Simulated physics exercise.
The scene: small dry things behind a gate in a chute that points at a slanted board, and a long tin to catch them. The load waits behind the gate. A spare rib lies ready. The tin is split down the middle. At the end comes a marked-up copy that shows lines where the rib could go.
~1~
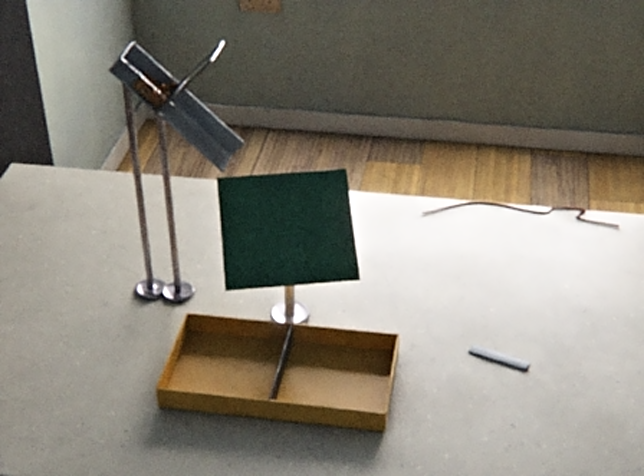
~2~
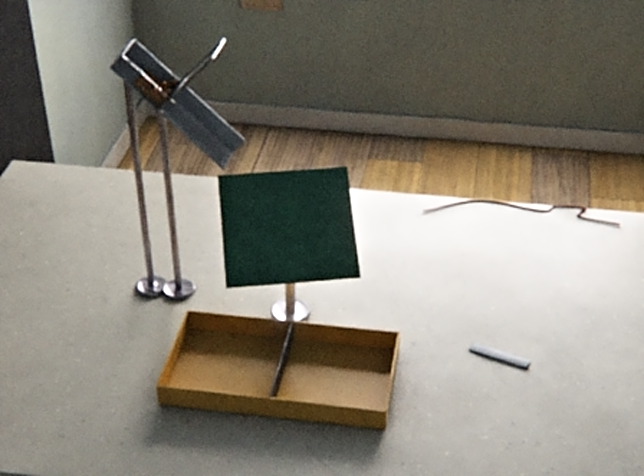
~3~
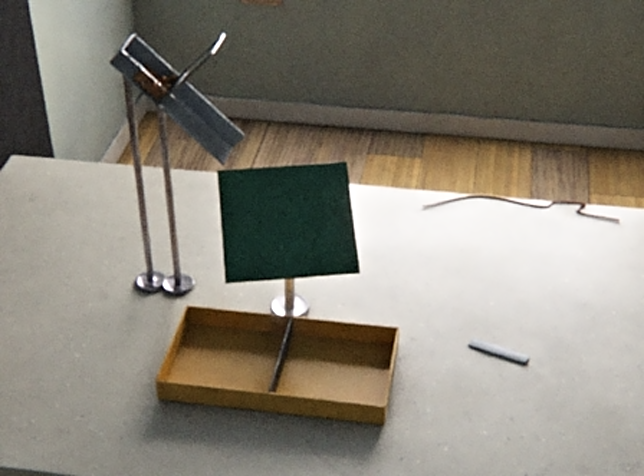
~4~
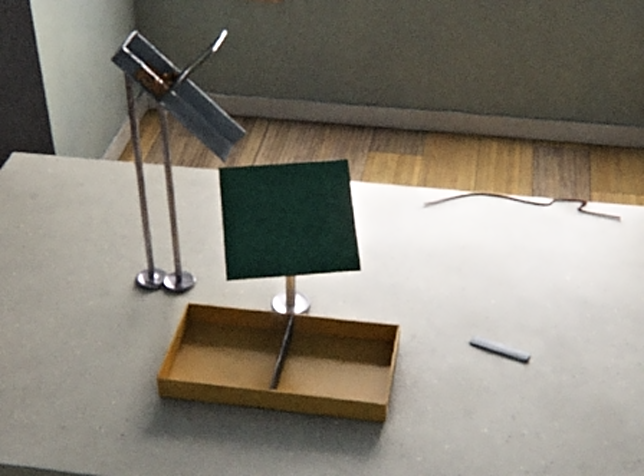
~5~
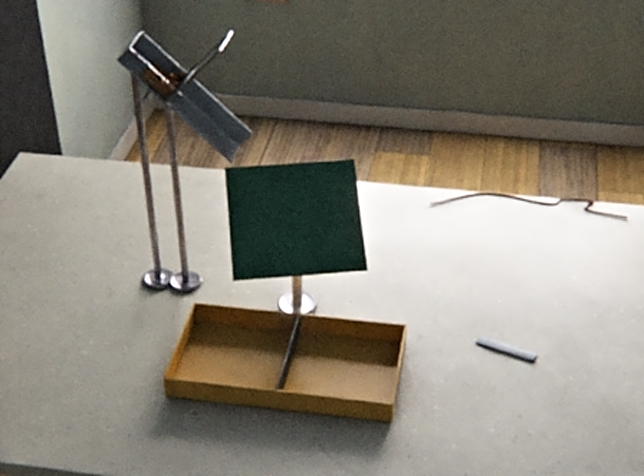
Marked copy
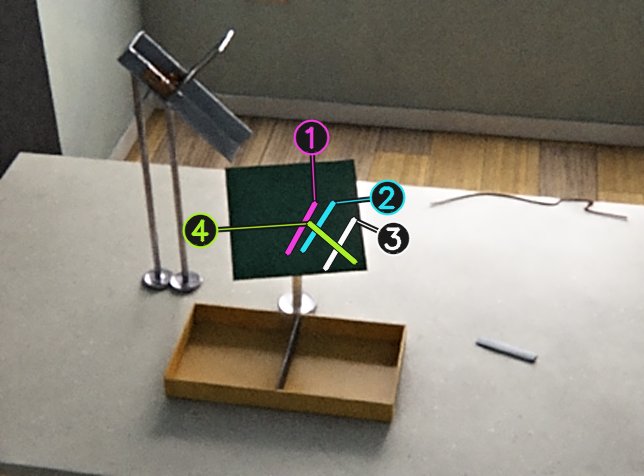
On a pale tabletop, a tilted chute, green board and divided tin stay still.
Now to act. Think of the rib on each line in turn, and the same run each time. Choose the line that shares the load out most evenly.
Line 2 does it best.
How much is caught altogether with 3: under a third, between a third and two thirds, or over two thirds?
It is over two thirds.
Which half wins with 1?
Left.
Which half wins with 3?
Right.
On the marked copy, line 1 from (314, 203) to (287, 252); line 2 from (333, 203) to (302, 250); line 3 from (353, 219) to (325, 268); line 4 from (309, 223) to (354, 261).
For line 1, of what is caught, nearly all in the left half, a small part in the right.
For line 2, of what is caught, about half in the left half, about half in the right.
For line 3, of what is caught, a small part in the left half, nearly all in the right.
For line 4, of what is caught, a stray few in the left half, nearly all in the right.
